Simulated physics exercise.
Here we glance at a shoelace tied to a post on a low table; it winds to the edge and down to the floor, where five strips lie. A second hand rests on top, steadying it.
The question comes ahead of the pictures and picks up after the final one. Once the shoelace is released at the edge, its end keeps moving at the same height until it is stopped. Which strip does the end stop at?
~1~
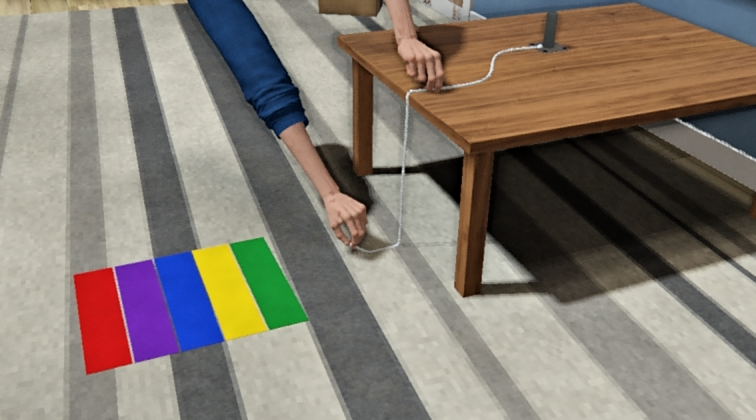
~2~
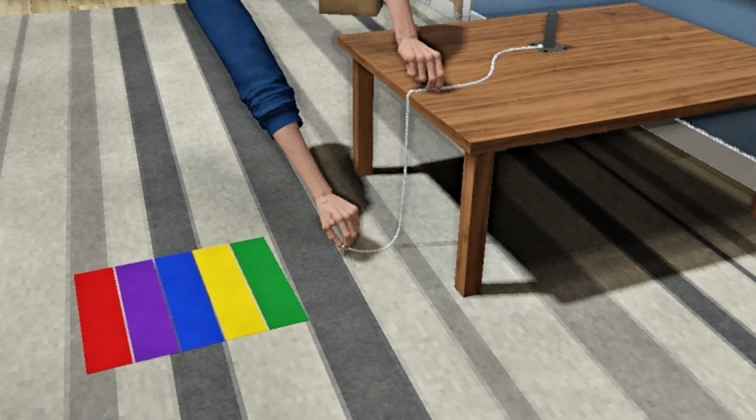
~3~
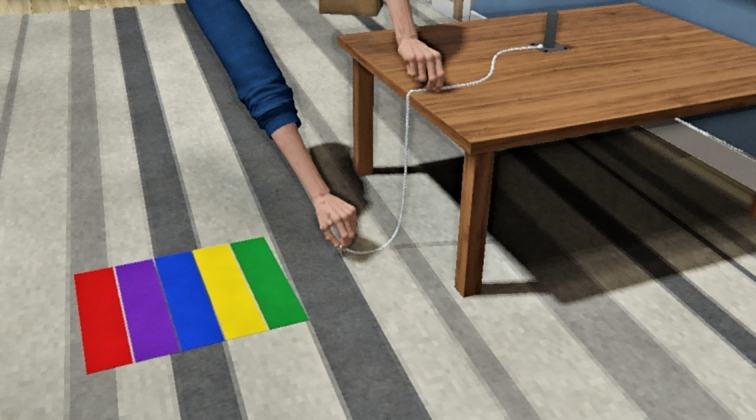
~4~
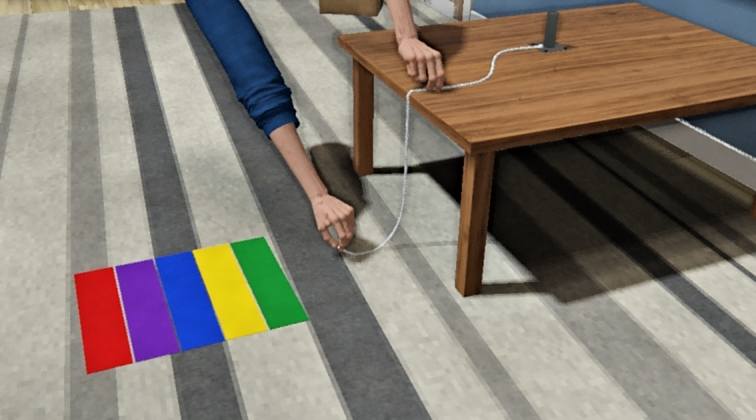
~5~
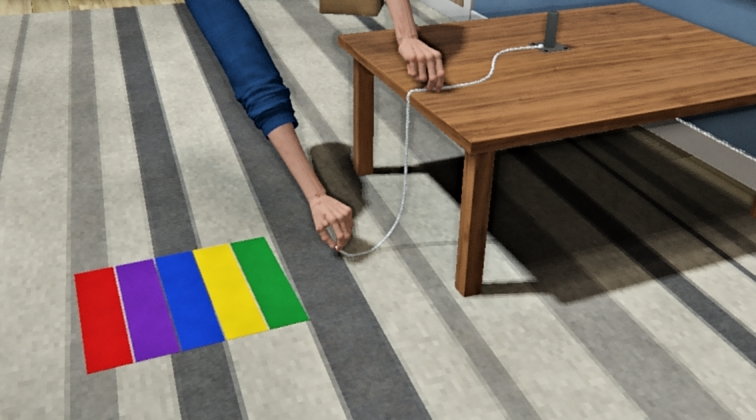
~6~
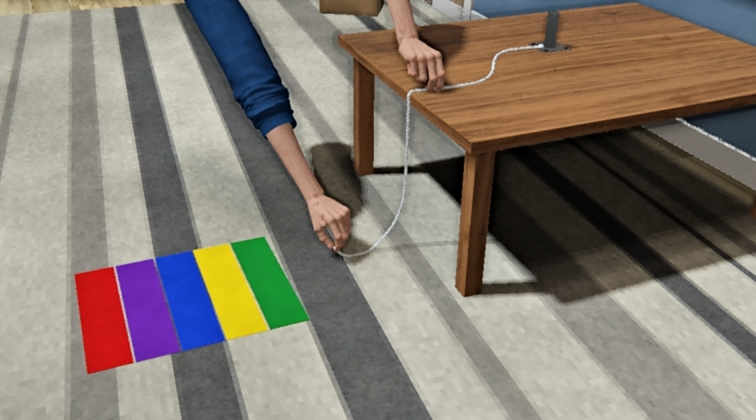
The yellow one.
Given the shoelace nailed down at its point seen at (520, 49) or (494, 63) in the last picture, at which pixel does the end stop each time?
First try near (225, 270), second near (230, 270).
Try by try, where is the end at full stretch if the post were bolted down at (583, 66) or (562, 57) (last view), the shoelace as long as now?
First try (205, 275), second try (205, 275).
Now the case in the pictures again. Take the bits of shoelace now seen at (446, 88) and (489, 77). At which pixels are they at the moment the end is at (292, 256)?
They sit at (420, 87) and (459, 73), in that order.
Soon after, end near (292, 256); short of the strips.
Then, end near (248, 266); over green.
At full stretch, end near (221, 271); over yellow. Over yellow.
